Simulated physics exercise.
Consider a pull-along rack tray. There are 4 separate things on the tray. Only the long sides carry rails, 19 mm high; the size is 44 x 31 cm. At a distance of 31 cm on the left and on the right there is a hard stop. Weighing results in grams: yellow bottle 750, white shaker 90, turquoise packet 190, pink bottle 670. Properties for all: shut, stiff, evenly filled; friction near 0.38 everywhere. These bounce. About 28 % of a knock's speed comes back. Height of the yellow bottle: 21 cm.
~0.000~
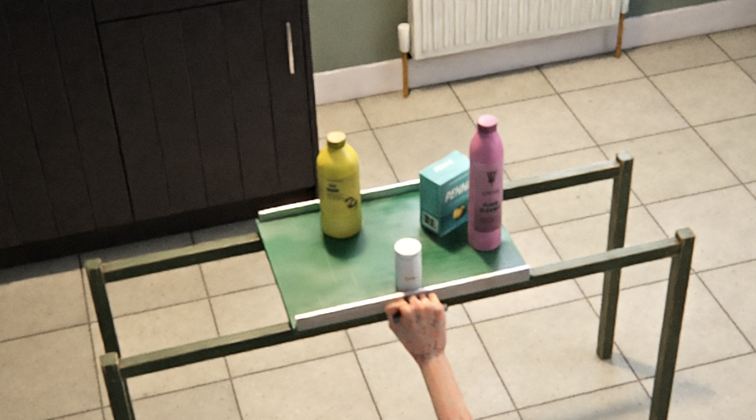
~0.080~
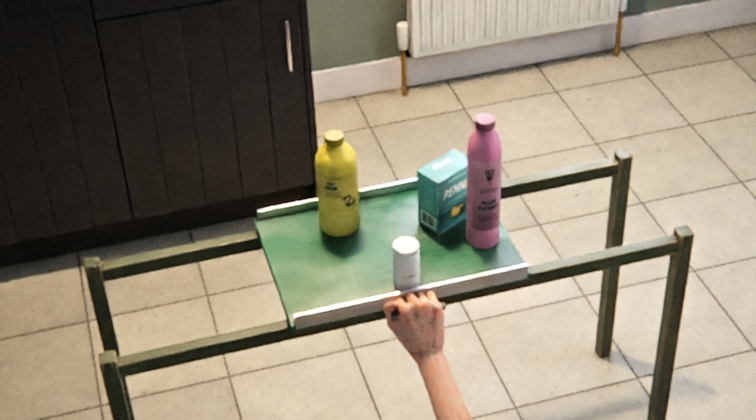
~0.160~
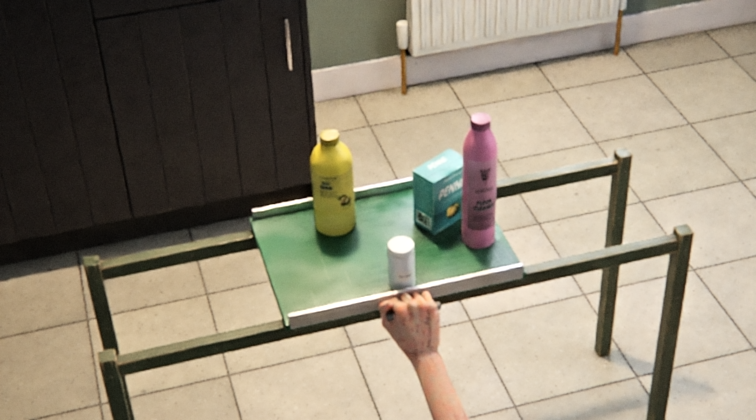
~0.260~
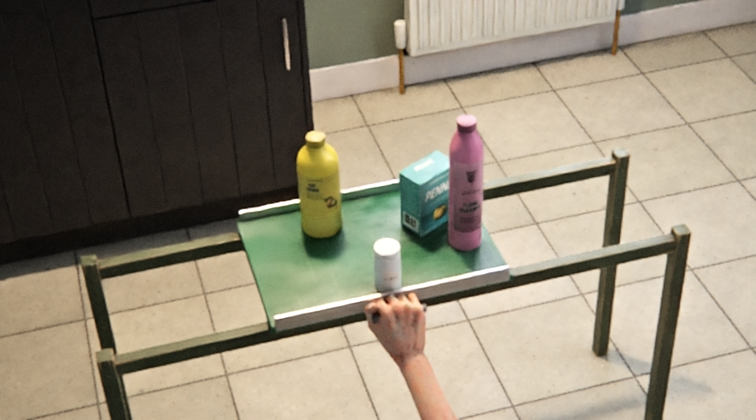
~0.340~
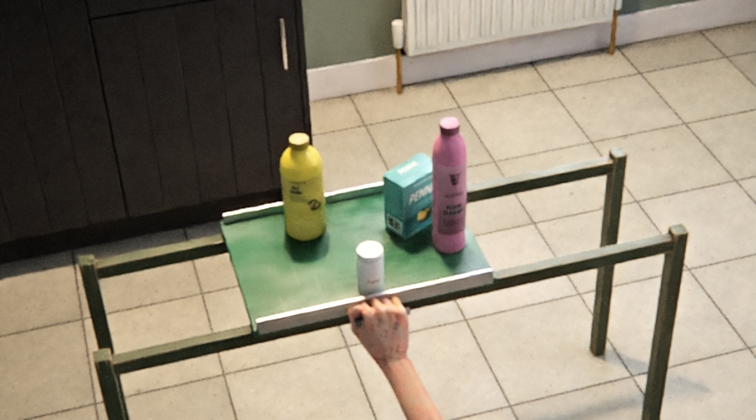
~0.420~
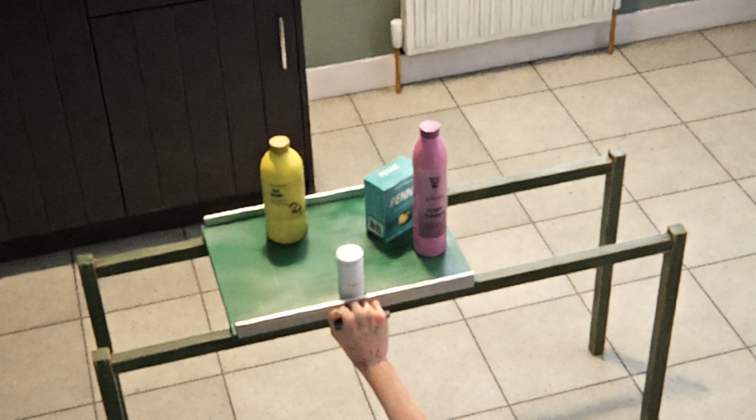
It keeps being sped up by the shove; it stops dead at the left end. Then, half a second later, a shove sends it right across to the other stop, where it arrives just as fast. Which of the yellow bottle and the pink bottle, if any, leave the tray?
The yellow bottle does not; the pink bottle does not.
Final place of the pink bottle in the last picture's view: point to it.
Around (566, 205).
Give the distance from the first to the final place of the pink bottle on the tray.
Roughly 17 cm.
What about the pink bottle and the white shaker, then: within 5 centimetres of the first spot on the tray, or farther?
Here the pink bottle moves off, and the white shaker is left in place.
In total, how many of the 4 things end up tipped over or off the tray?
In total, 1.
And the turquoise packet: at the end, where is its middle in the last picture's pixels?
Its middle comes to rest around (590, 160).
After 0.82 s, tray moved 31 cm left; pink bottle leaning 10° near (282, 217); yellow bottle slid 6 cm near (138, 216); turquoise packet slid 6 cm.
After 1.22 s, tray moved 31 cm left; pink bottle on its side near (200, 282); yellow bottle slid 9 cm near (120, 220); turquoise packet slid 9 cm.
After 2.72 s, tray moved 31 cm right; pink bottle on its side near (548, 208); yellow bottle slid 4 cm near (468, 151); white shaker slid 4 cm.
At rest (3.2 s), tipped over on the tray, pink bottle; the other 3 in place, give or take 5 cm. In the last view, yellow bottle near (486, 148), pink bottle near (566, 205).
